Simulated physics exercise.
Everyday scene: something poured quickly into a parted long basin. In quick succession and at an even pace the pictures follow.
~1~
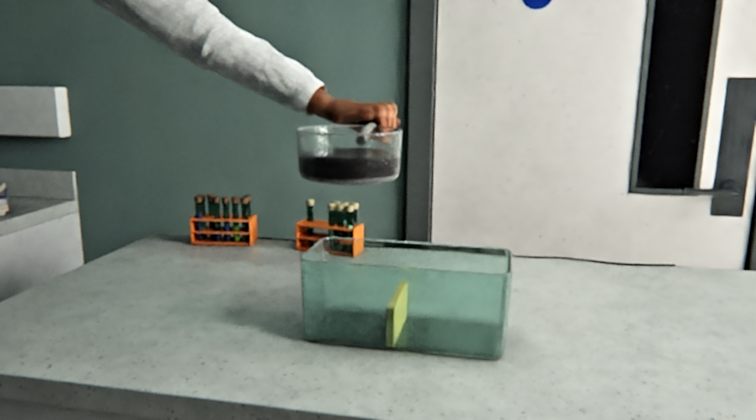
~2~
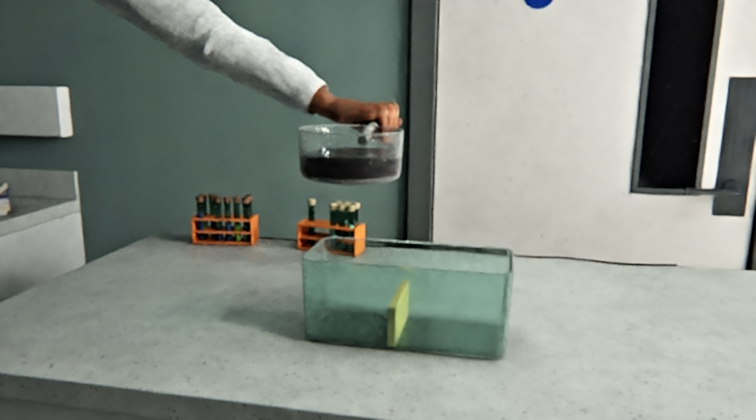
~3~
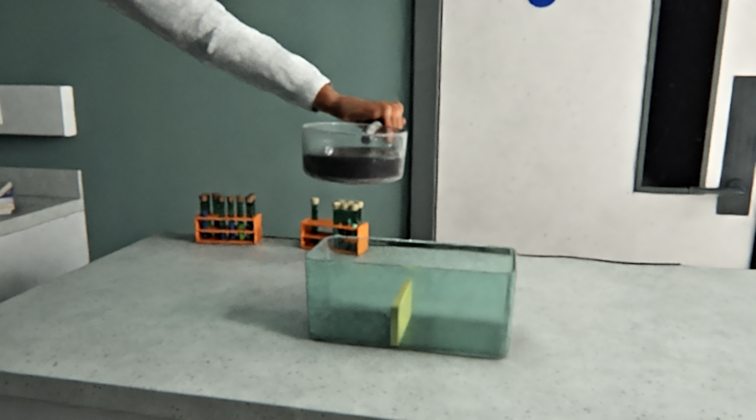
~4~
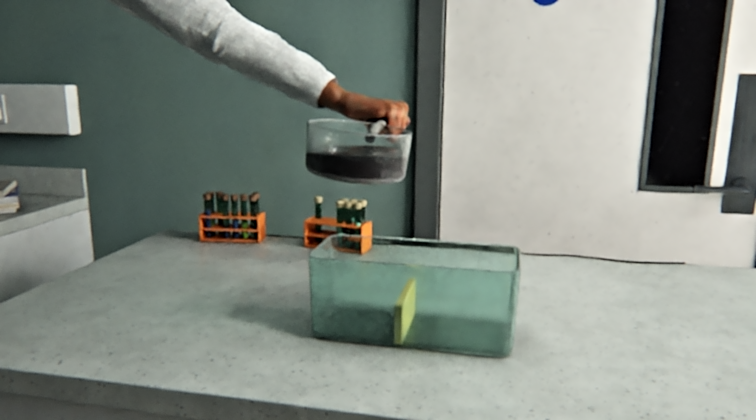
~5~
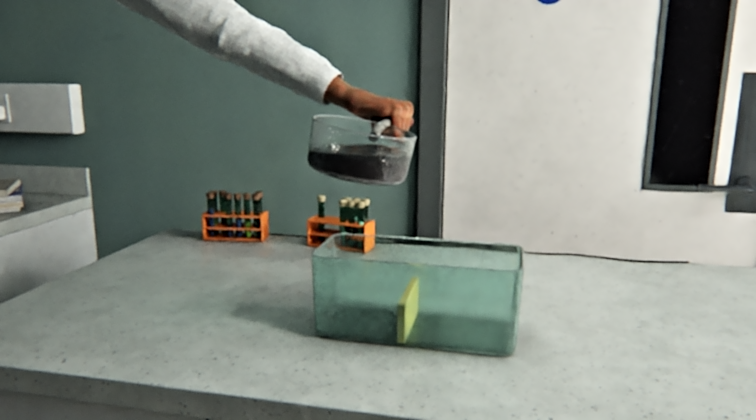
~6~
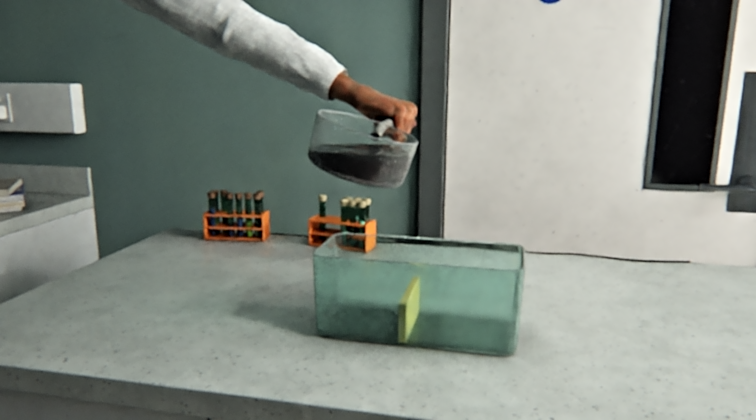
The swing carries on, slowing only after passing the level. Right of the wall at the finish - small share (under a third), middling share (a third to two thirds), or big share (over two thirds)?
Big.
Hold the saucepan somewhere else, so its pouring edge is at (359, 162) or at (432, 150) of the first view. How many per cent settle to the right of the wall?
Roughly 10 percent on the first try and 100 percent on the second.
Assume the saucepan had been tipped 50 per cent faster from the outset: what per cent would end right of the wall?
I'd put it at some 70 percent.
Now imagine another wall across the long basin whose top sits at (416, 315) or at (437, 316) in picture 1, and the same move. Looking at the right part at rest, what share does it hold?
The first position gives around 60 percent, the second around 30 percent.
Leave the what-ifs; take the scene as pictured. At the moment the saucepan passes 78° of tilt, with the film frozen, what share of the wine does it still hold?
Some 45 per cent has not yet come out.
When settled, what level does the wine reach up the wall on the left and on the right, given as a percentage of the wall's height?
I'd say close to 10 per cent on the left side and 40 on the right.
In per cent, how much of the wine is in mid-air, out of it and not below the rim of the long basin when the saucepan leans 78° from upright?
35 %.
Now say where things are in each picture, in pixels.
It leans 0°; its right rim is at (400, 133); the wine meets the walls at (304, 152) and (398, 155); the long basin's rim runs from (312, 249) to (511, 262); the wall's top is at (398, 294), in the first picture.
It leans 1°; its right rim is at (402, 133); the wine meets the walls at (306, 152) and (399, 155), in the second picture.
It leans 3°; its right rim is at (405, 134); the wine meets the walls at (309, 150) and (402, 155), in the third picture.
It leans 6°; its right rim is at (410, 136); the wine meets the walls at (312, 148) and (407, 154), in the fourth picture.
It leans 11°; its right rim is at (414, 139); the wine meets the walls at (315, 146) and (410, 153), in the fifth picture.
It leans 17°; its right rim is at (416, 144); the wine meets the walls at (314, 146) and (411, 153), in the sixth picture.
A moment on, the saucepan is tipped on its side and 47 per cent is still to pour, 0 is left of the wall and 17 right of it.
Next, the saucepan is tipped right over and 4 per cent is still to pour, 10 is left of the wall and 79 right of it.
Then the saucepan is tipped right over and 0 per cent is still to pour, 19 is left of the wall and 80 right of it.
Later the saucepan is tipped right over and 0 per cent is still to pour, 19 is left of the wall and 80 right of it.
In the end 19 per cent lies left of the wall, 80 right of it and 0 outside.
